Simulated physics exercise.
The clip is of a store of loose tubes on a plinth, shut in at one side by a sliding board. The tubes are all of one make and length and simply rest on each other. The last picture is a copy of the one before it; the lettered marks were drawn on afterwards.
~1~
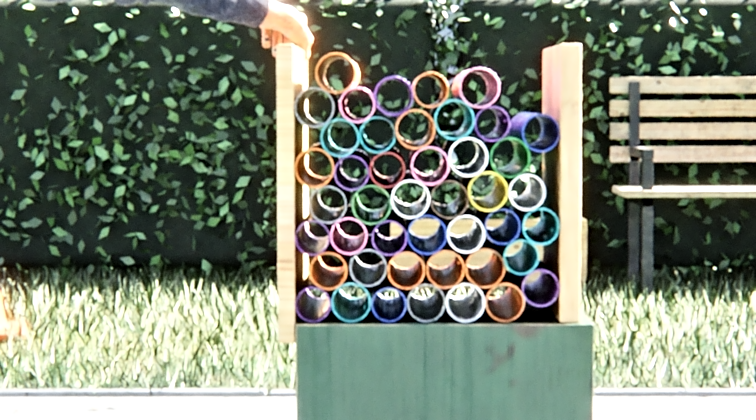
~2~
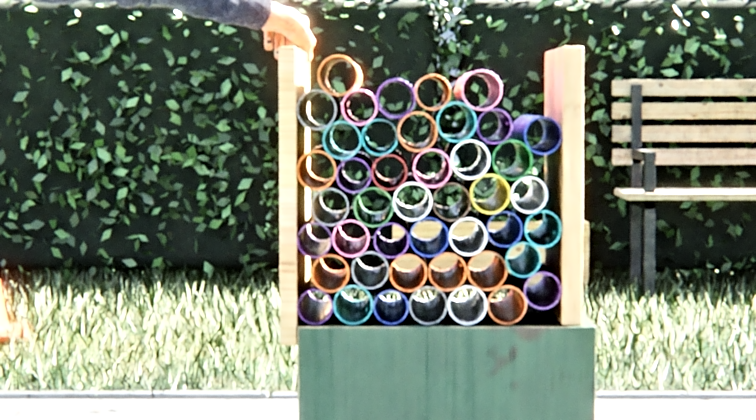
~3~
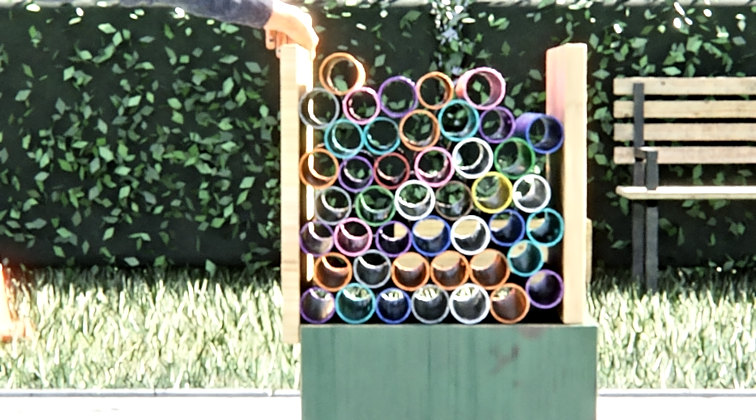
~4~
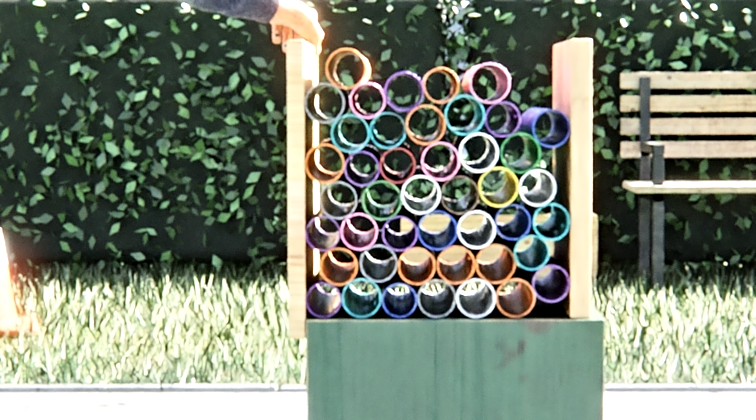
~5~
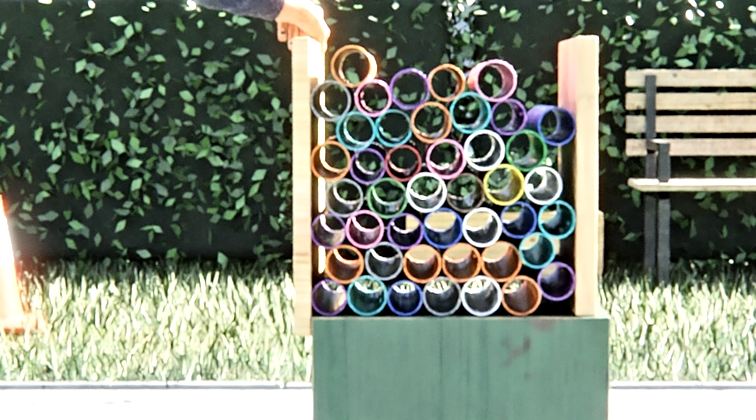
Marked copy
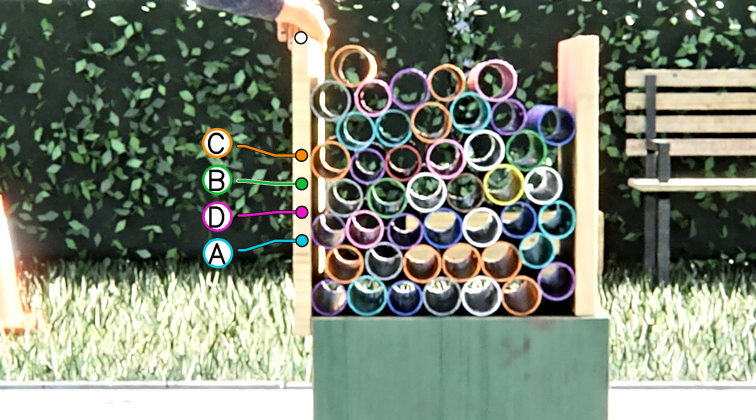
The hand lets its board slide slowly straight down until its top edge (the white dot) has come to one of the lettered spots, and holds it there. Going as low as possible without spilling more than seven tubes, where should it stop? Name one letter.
Slide it to A.
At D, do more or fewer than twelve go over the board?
It loses fewer than twelve.
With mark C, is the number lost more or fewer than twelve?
At C, fewer than twelve.
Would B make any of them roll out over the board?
Yes, at B.
On the copy, A at (302, 241); B at (301, 184); C at (301, 156); D at (302, 212); the white dot at (301, 38).
On A. First, top of the board (310, 122).
Then, top of the board (311, 215).
Finally, top of the board (311, 240), five out over the board.
By contrast, B two out over the board; C two out over the board; D five out over the board.
